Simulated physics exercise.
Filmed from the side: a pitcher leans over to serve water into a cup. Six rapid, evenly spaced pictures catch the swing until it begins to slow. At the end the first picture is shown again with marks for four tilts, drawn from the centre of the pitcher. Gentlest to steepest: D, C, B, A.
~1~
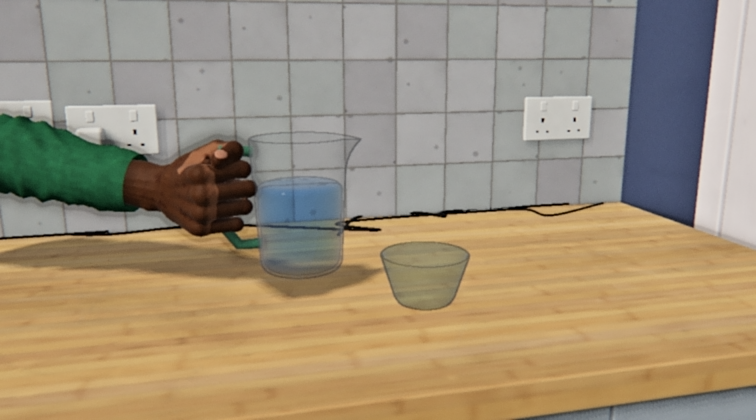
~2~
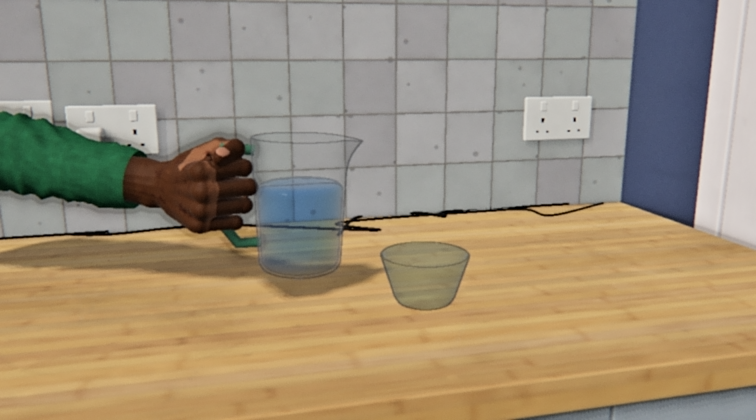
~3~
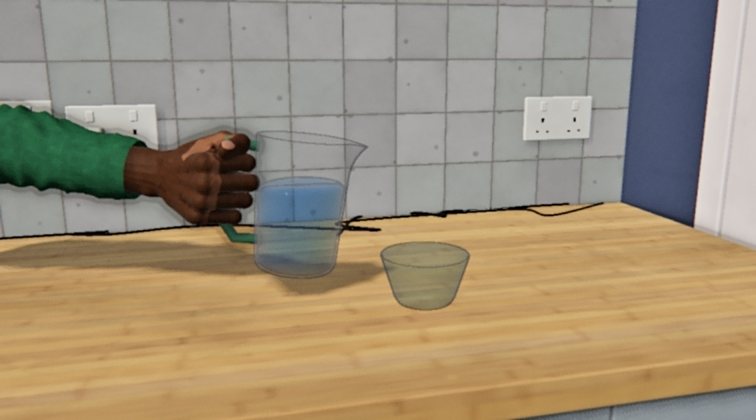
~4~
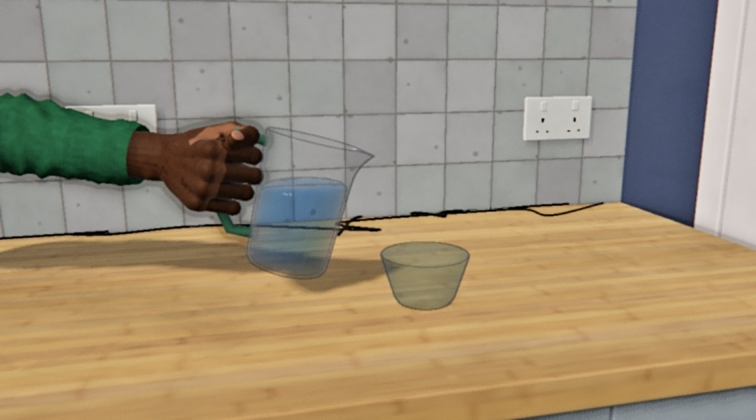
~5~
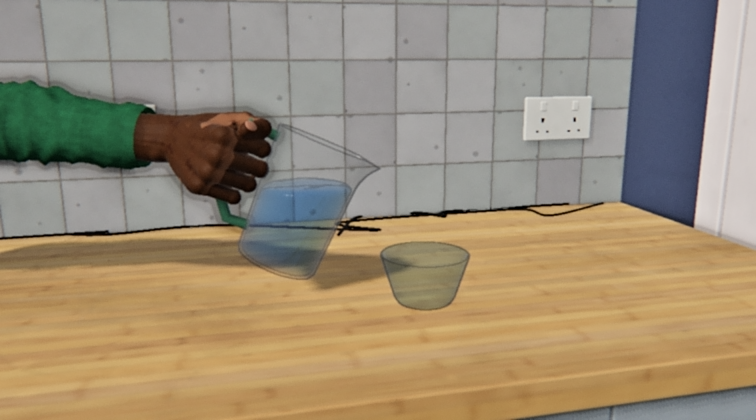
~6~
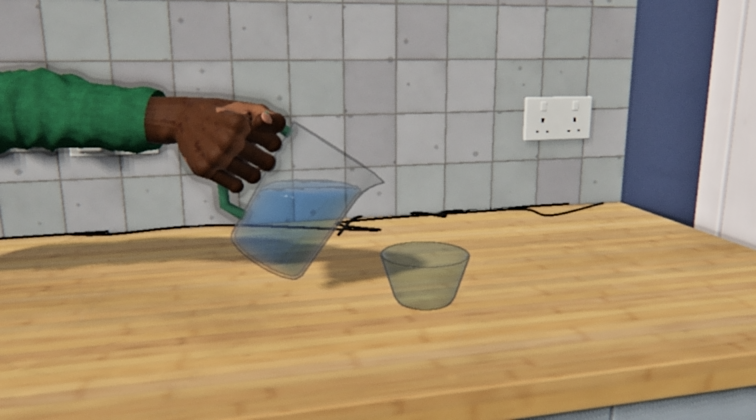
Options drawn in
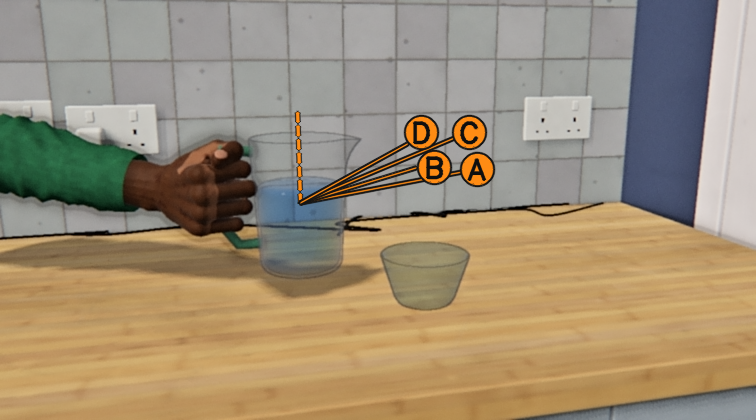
A wooden kitchen counter, seen from the side and slightly above by a still camera, runs below a grey tiled wall with white sockets and a dark blue panel at right. A dark-skinned hand in a green sleeve holds a clear pitcher of blue water left of a small, pale, see-through cup. The pitcher stands upright at first, then the hand steadily tilts it rightward, the water staying inside.
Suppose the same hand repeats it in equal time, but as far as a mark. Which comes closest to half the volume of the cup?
I would pick mark D.
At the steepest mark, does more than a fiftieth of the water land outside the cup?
Yes, it does.
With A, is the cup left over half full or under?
Over.
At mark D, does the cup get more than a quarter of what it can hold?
Yes, it does.
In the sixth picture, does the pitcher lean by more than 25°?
Yes.
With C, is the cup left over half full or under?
Over.
On the marked copy, A at (461, 172); B at (416, 167); C at (453, 138); D at (407, 143).
If A is chosen, the cup ends with about 90 % of what it can hold; 23 % of the water is spilt.
If B is chosen, the cup ends with about 84 % of what it can hold; 12 % of the water is spilt.
If C is chosen, the cup ends with about 70 % of what it can hold; 5 % of the water is spilt.
If D is chosen, the cup ends with about 50 % of what it can hold.
